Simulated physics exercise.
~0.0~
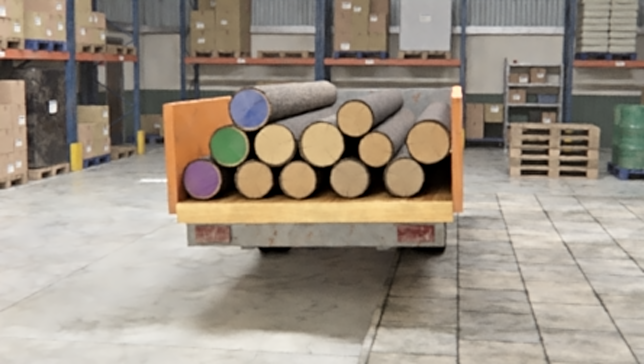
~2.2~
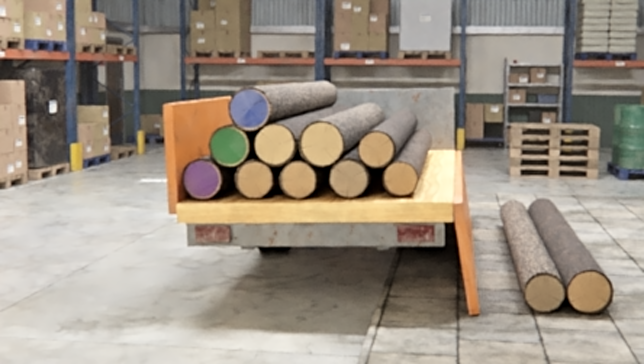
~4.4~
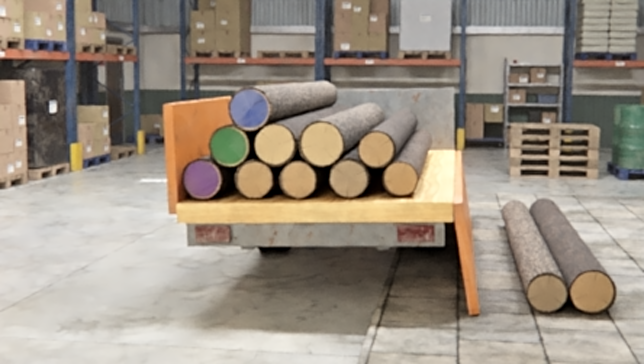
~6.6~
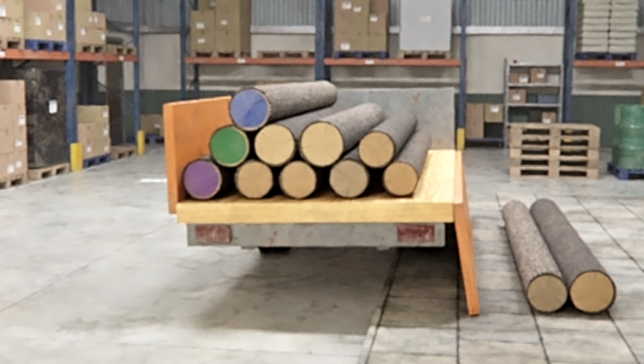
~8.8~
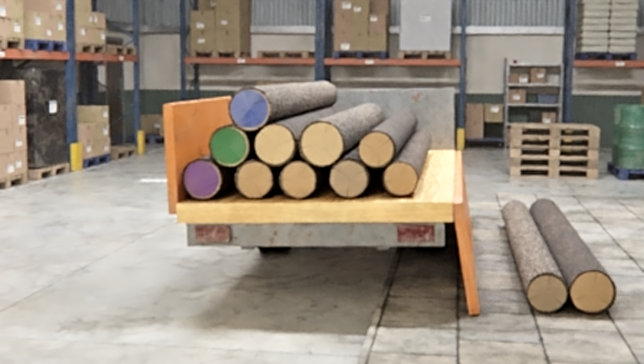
The right drop side swings down and two plain poles end up on the floor.
